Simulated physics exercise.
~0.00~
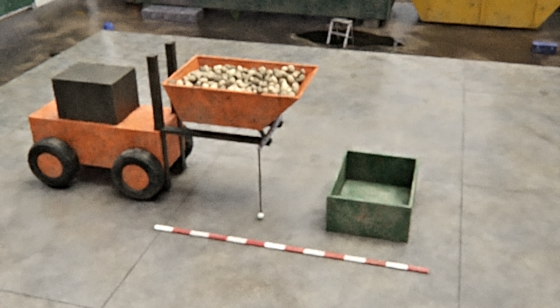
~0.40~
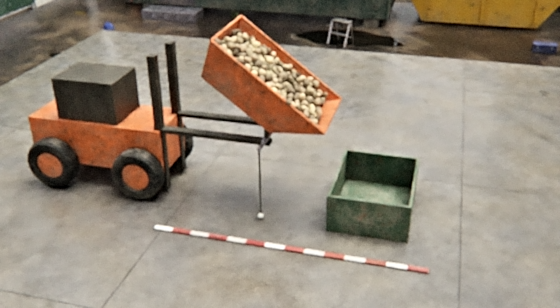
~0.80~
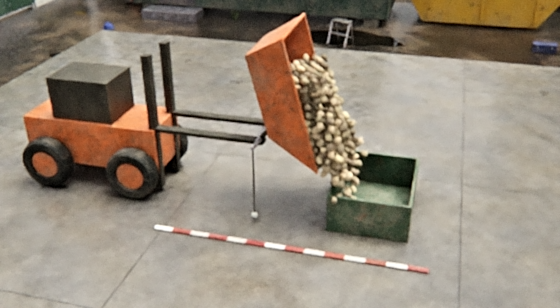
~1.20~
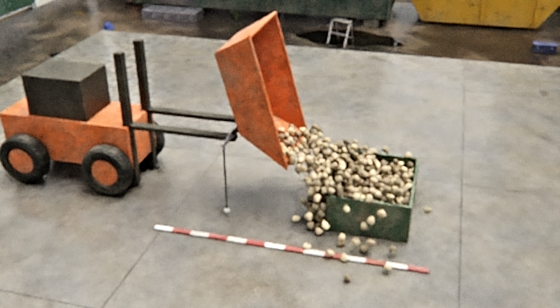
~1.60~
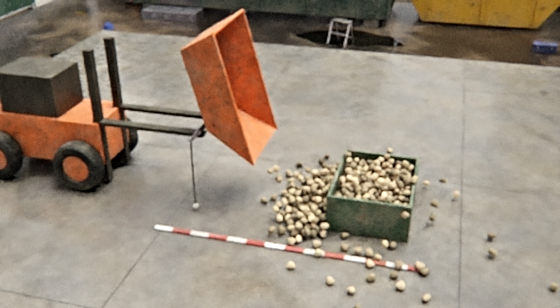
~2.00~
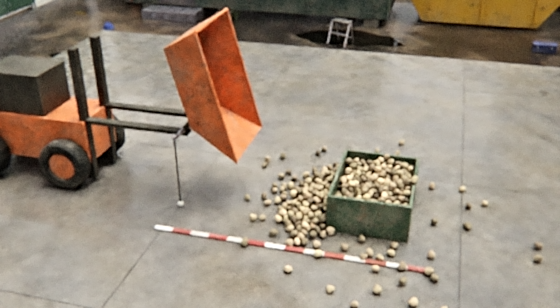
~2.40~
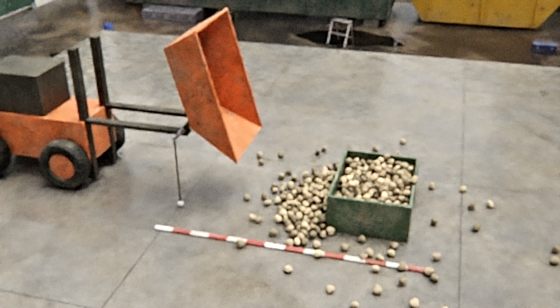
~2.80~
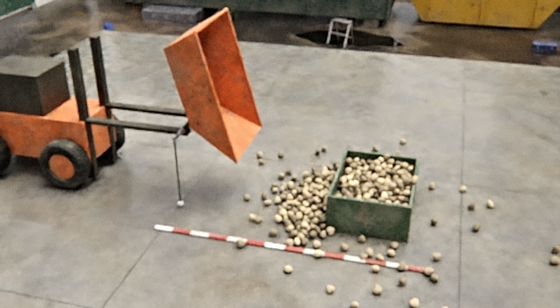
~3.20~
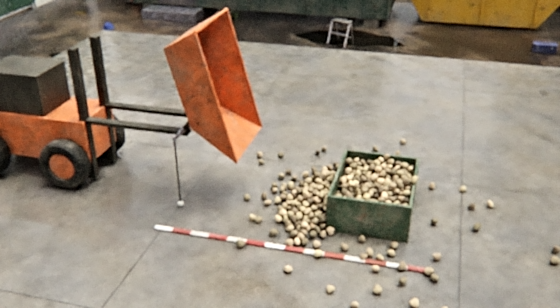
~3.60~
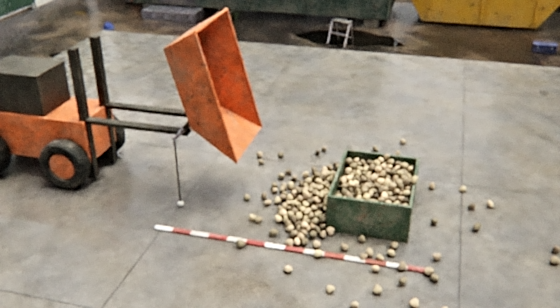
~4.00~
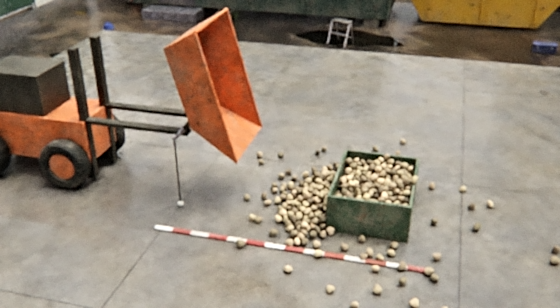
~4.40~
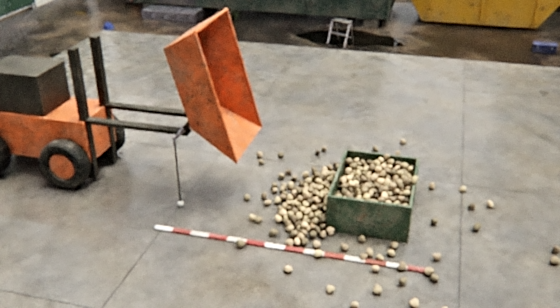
An orange forklift tips cobbles into a green bin, spilling some, and backs left.
